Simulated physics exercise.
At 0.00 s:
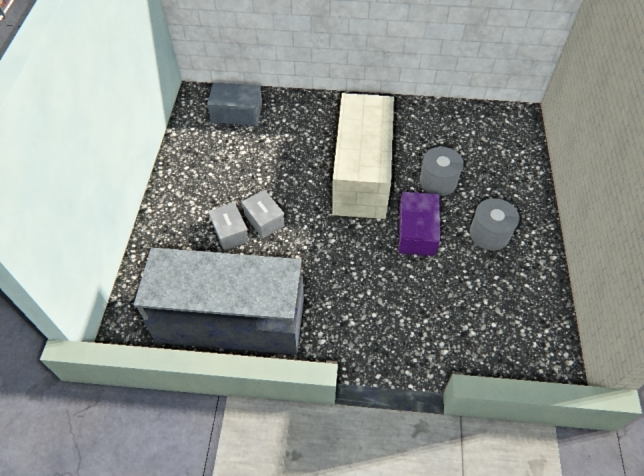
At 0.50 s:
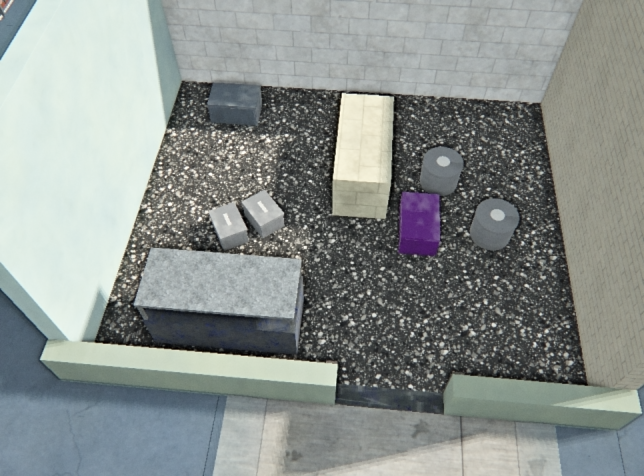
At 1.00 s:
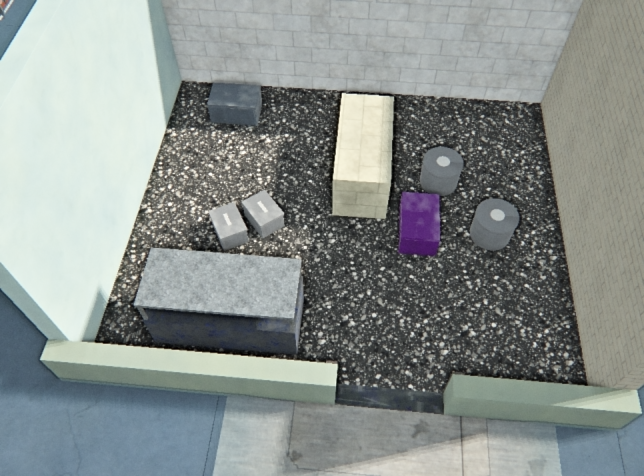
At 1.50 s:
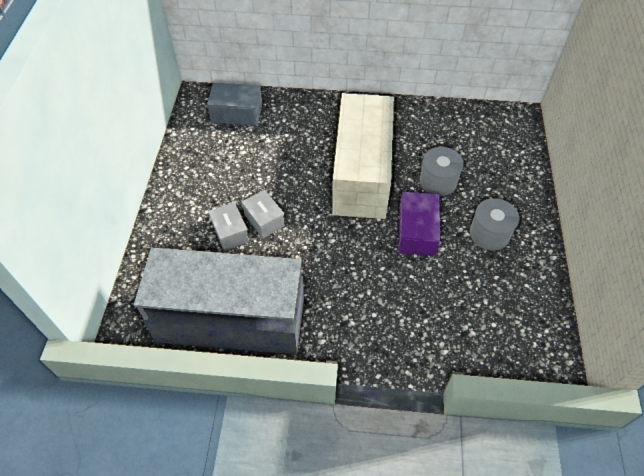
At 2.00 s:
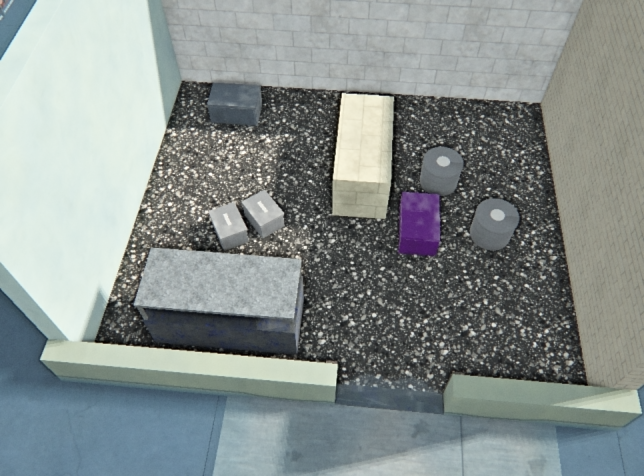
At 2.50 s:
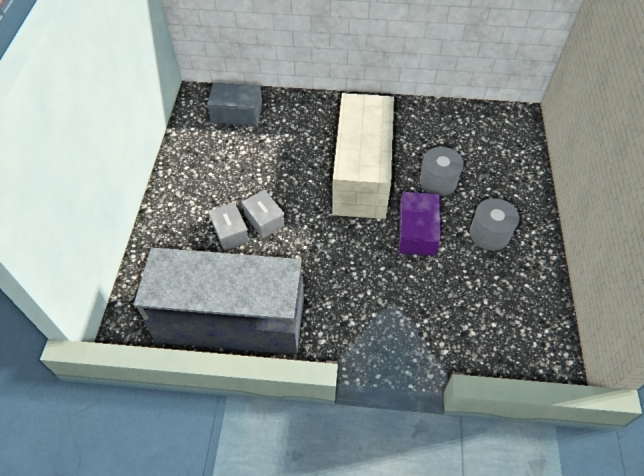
A ground-floor office with a dark speckled floor and an opening in its low front wall is seen from high above. A long grey block sits at front left, with two small grey boxes behind it, a dark box at back left, a tall cream block near the centre, and a purple crate between two grey cylinders at right. Bluish water spreads outside, then creeps through the opening onto the floor, while the objects and camera stay still.
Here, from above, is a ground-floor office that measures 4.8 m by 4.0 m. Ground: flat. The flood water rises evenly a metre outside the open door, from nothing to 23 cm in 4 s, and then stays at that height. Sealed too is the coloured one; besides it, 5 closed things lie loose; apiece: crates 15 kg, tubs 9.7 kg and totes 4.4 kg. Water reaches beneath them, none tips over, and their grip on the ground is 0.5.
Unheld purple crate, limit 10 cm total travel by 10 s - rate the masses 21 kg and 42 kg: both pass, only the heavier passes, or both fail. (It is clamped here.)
Only the heavier passes.
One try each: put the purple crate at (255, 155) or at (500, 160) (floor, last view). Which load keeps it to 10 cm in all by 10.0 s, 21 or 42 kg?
In order: Even the lighter mass works; only the heavier one succeeds.
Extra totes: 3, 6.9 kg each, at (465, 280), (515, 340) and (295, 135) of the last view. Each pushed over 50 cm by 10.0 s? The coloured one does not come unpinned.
Order as asked: Goes beyond / stays within / stays within.
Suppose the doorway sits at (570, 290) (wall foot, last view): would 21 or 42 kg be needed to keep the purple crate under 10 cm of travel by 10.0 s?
Result: The heavier mass is required.
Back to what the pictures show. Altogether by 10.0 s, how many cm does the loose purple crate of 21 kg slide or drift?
It would cover some 200 cm all told.
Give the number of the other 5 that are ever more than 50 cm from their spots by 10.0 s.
I get 3.
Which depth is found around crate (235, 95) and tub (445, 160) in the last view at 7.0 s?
3 and 3 cm.
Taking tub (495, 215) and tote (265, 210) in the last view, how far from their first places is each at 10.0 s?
Net displacement, in order: 150 cm; 200 cm.
After 3.5 s the purple crate would be 0 cm from its start with 21 kg and 0 cm from its start with 42 kg; 2 cm of water round it then.
After 4.5 s the purple crate would be 0 cm from its start with 21 kg and 0 cm from its start with 42 kg; 5 cm of water round it then.
After 7.0 s the purple crate would be 87 cm from its start with 21 kg and 0 cm from its start with 42 kg; 8 cm of water round it then.
After 10.0 s the purple crate would be 199 cm from its start with 21 kg and 0 cm from its start with 42 kg; 8 cm of water round it then.
